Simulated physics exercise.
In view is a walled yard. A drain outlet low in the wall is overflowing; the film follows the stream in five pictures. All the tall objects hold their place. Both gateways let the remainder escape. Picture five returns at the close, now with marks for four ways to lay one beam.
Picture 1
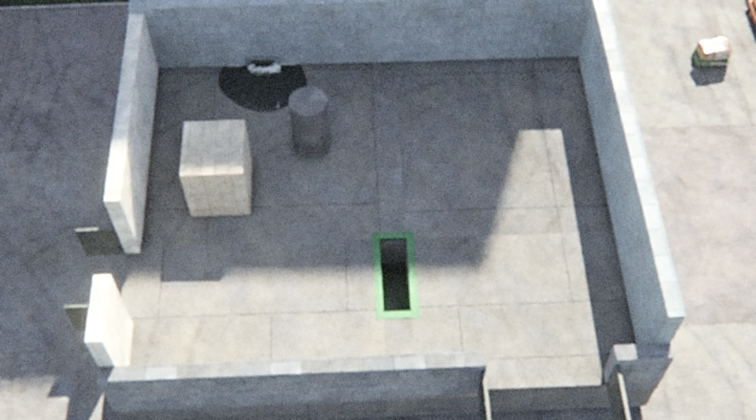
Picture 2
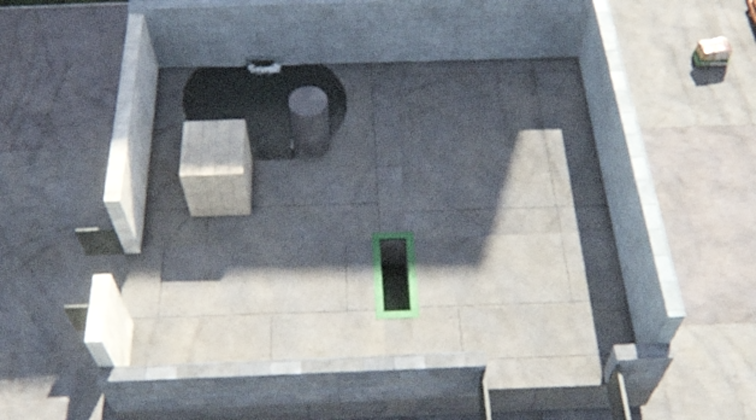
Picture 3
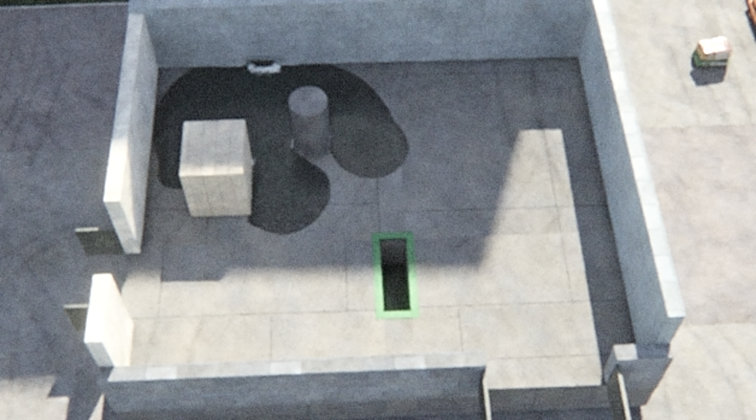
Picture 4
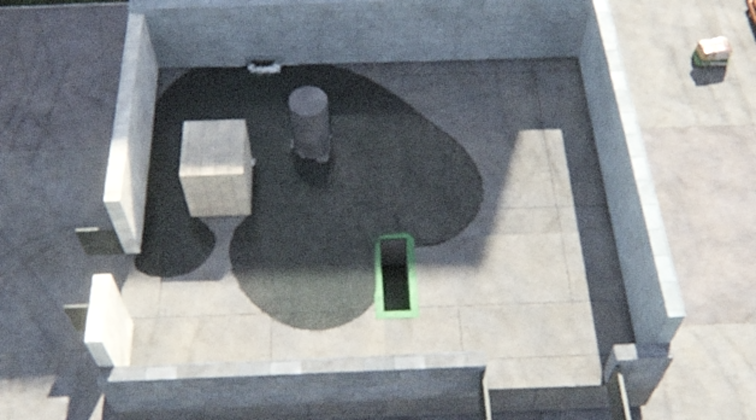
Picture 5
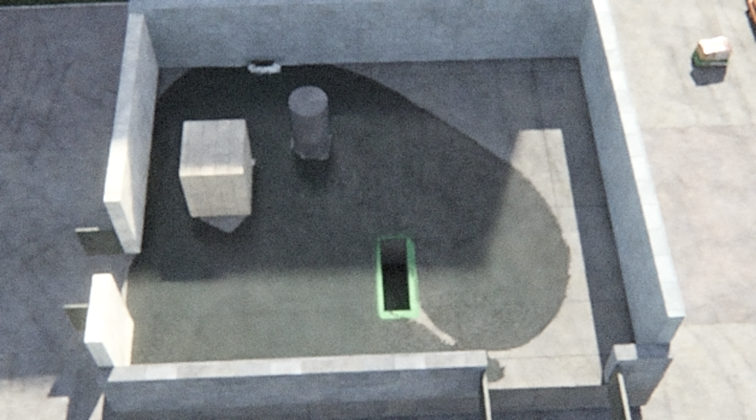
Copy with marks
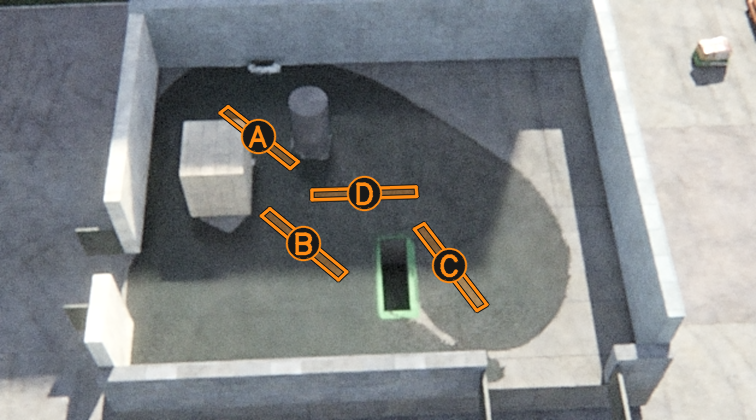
A walled yard with a pale block and a grey cylinder had a dark patch of water at its back wall, which spread around them, reached the green-edged drain and covered most of the ground.
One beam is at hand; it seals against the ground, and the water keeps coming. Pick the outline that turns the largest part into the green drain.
B.
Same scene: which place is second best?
The answer is C.
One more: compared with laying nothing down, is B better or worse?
It is better.
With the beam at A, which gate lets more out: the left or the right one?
The right one.
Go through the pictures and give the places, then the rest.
Outfall at (263, 61); green drain at (395, 274); open gate at (542, 373); open gate at (137, 288); water covers 3 % of the ground and shows as far out as (248, 102); green drain still dry.
Water covers 10 % of the ground and shows as far out as (335, 128); green drain still dry.
Water covers 20 % of the ground and shows as far out as (298, 224); green drain still dry.
Water covers 41 % of the ground and shows as far out as (321, 323); green drain taking water.
Water covers 66 % of the ground and shows as far out as (544, 325); green drain taking water.
On the marked copy, A from (224, 109) to (294, 165); B from (265, 212) to (342, 275); C from (419, 226) to (481, 307); D from (311, 194) to (416, 191).
For place A, about 12 % of the stream runs into the green drain, about 88 % out by the gates.
For place B, about 39 % of the stream runs into the green drain, about 61 % out by the gates.
For place C, about 24 % of the stream runs into the green drain, about 76 % out by the gates.
For place D, about 9 % of the stream runs into the green drain, about 91 % out by the gates.
